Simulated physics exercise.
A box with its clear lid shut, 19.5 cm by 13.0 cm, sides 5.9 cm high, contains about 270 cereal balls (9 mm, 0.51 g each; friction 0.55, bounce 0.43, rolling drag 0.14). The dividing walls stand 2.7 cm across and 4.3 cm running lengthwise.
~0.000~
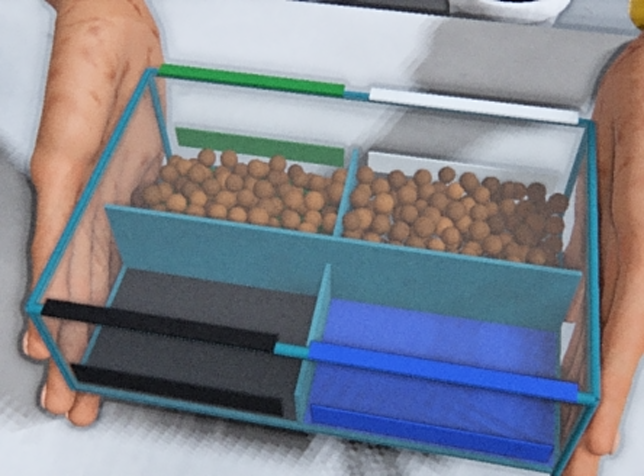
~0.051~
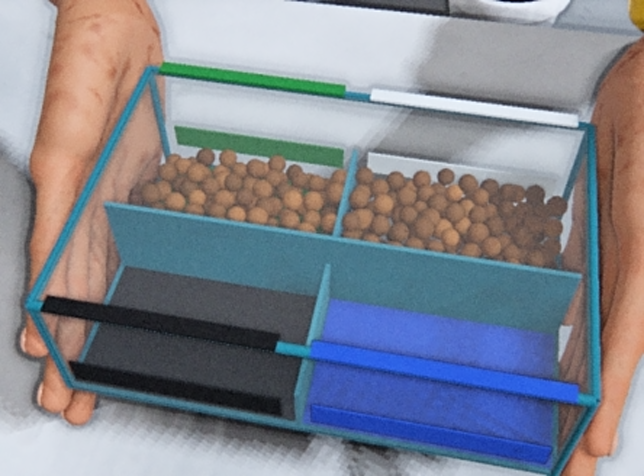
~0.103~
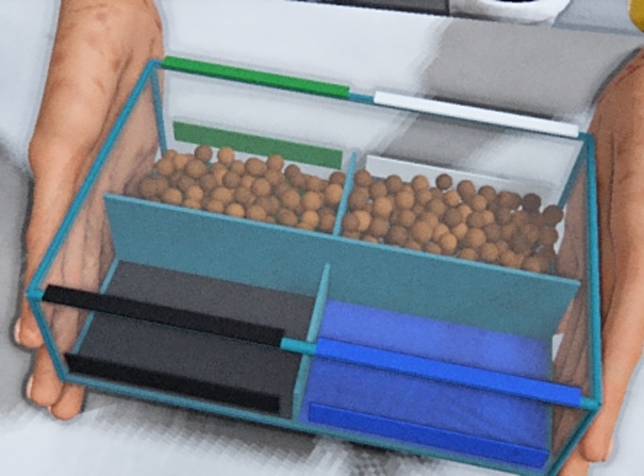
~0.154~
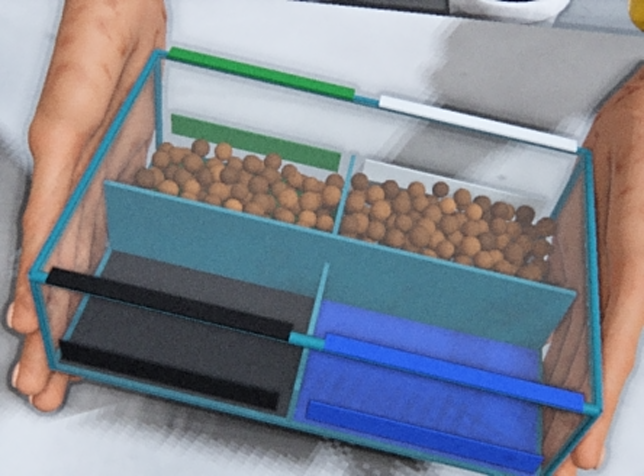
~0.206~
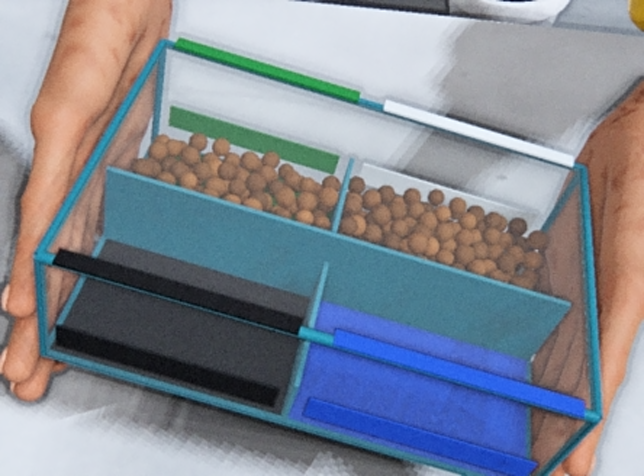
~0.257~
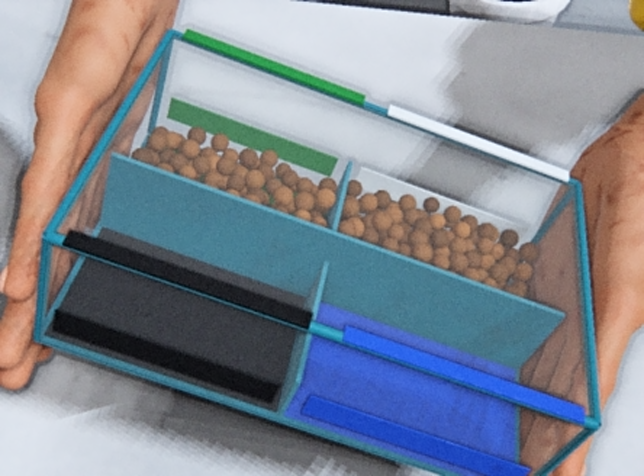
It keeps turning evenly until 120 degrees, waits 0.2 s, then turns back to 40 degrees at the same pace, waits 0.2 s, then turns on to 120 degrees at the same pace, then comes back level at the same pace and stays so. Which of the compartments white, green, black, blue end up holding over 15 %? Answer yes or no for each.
White compartment - yes; green compartment - no; black compartment - no; blue compartment - no.
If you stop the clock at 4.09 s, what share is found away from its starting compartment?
Share outside original compartment at stated time: Approx. 40 %.
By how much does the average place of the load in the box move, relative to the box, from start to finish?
From start to finish it ends up roughly 5.0 cm away.
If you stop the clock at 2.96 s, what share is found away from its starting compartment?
About 35 per cent.
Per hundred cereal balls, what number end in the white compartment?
I'd say close to 95 per cent.
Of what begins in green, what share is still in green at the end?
It comes to around 10 per cent.
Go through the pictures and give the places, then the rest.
Box at (300, 360); tilt 0 degrees; white 60 %, green 40 %, in the first frame.
Box at (301, 360); tilt 1 degrees, in the second frame.
Box at (304, 357); tilt 4 degrees; low side back right, in the third frame.
Box at (311, 352); tilt 9 degrees; low side back right, in the fourth frame.
Box at (318, 348); tilt 14 degrees; low side back right, in the fifth frame.
Box at (326, 343); tilt 19 degrees; low side back right; white 60 %, green 40 %. It turns about 95 degrees a second, in the sixth frame.
After 1.73 s, tilt 110 degrees; white 90 %, green 5 %; middle of all pieces near (292, 323).
After 2.96 s, tilt 58 degrees; white 95 %, green 5 %; middle of all pieces near (401, 300).
Then, at 4.09 s, tilt 84 degrees; white 95 %, green 5 %; middle of all pieces near (345, 323).
After 5.17 s, tilt 0 degrees; white 95 %, green 5 %; middle of all pieces near (479, 218).
By 6.1 s all is still; white 95 %, green 5 %, black 0 %, blue 0 %.
